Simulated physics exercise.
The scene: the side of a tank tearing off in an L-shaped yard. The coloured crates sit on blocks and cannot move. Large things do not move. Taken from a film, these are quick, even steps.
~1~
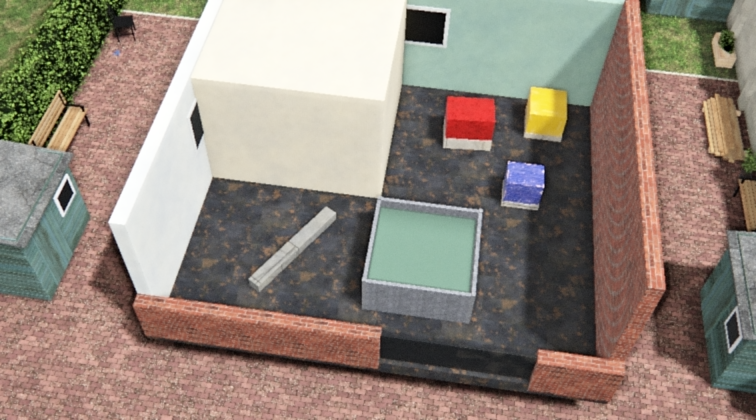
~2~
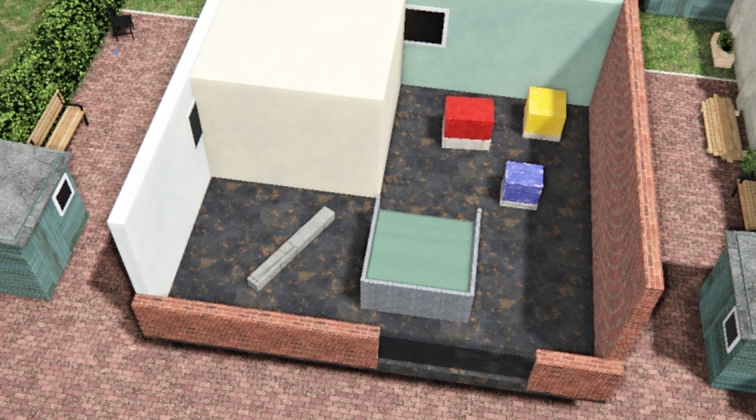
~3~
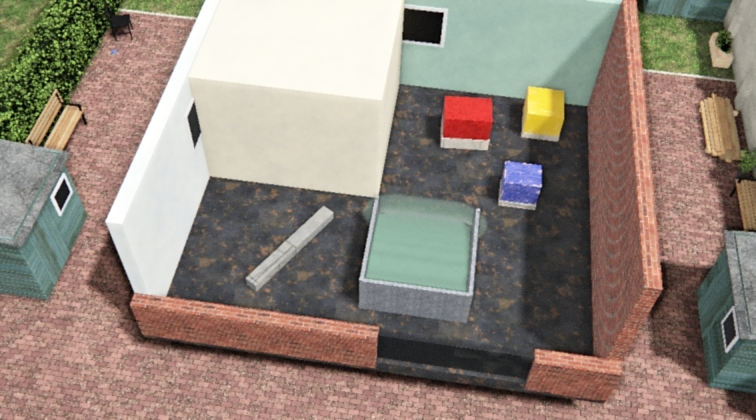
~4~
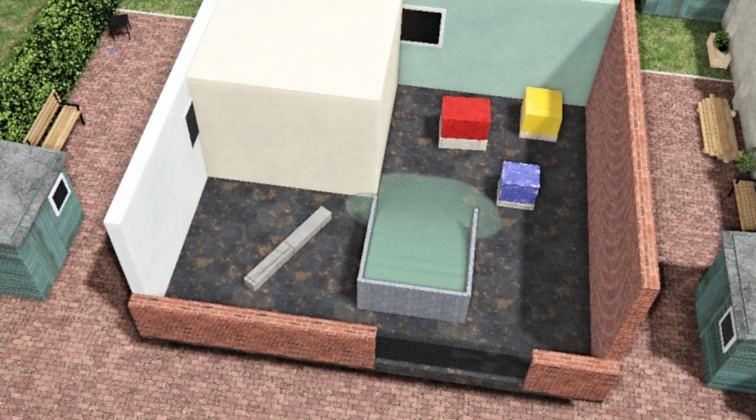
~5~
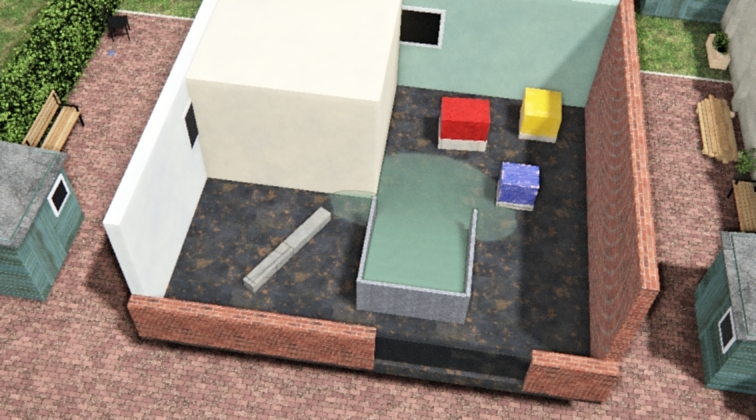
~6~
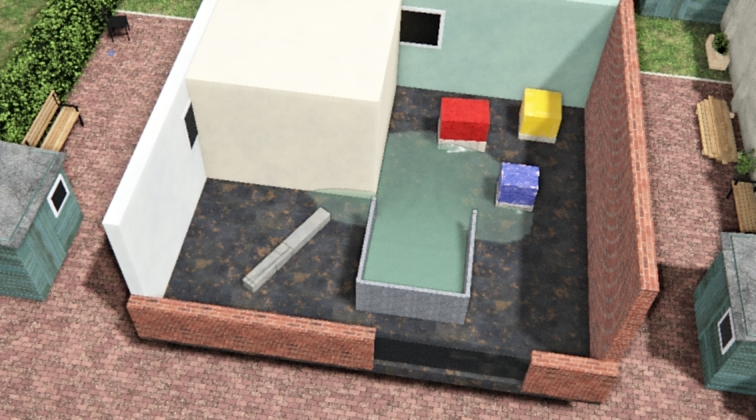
At the start, a grey open tank of green water sits whole in a walled yard near red, yellow and blue blocks. Its far side then opens, and water pours out across the dark floor, fanning sideways before spreading back past the blue block to the red one.
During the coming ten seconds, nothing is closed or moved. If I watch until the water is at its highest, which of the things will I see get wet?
You would see this: The yellow crate gets wet; the blue crate gets wet; the red crate gets wet.
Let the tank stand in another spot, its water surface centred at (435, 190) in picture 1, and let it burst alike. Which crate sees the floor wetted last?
It is the blue-painted one.
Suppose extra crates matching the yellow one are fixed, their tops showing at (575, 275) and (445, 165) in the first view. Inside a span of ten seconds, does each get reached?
Taking them in order, the first is flooded and the second is flooded.
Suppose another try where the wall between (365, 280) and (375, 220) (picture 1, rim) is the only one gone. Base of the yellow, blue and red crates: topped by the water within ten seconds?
Result: Yellow is not reached; blue is swamped; red is not reached.
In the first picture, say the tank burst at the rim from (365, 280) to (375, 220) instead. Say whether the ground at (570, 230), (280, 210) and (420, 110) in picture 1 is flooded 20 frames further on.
Taking the points one after the other, they come out not soaked, inundated and not soaked.
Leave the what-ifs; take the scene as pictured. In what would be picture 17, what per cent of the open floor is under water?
Close to 50 %.
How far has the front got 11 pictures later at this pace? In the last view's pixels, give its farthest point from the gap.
My estimate: Roughly (584, 118).
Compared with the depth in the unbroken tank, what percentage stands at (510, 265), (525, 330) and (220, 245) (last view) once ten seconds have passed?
Readings in order: Around 4, 12 and 2 %.
A moment on, water covers 30 % of the floor; the yellow crate water round its plinth, the blue crate water round its plinth, the red crate water round its plinth.
Next, water covers 50 % of the floor; the yellow crate water round its plinth, the blue crate water round its plinth, the red crate water round its plinth.
Then, water covers 55 % of the floor; the yellow crate water round its plinth, the blue crate water round its plinth, the red crate water round its plinth.
Later, water covers 80 % of the floor; the yellow crate water round its plinth, the blue crate water round its plinth, the red crate water round its plinth.
In the end, water covers 95 % of the floor; the yellow crate was topped, the blue crate was topped, the red crate was topped.
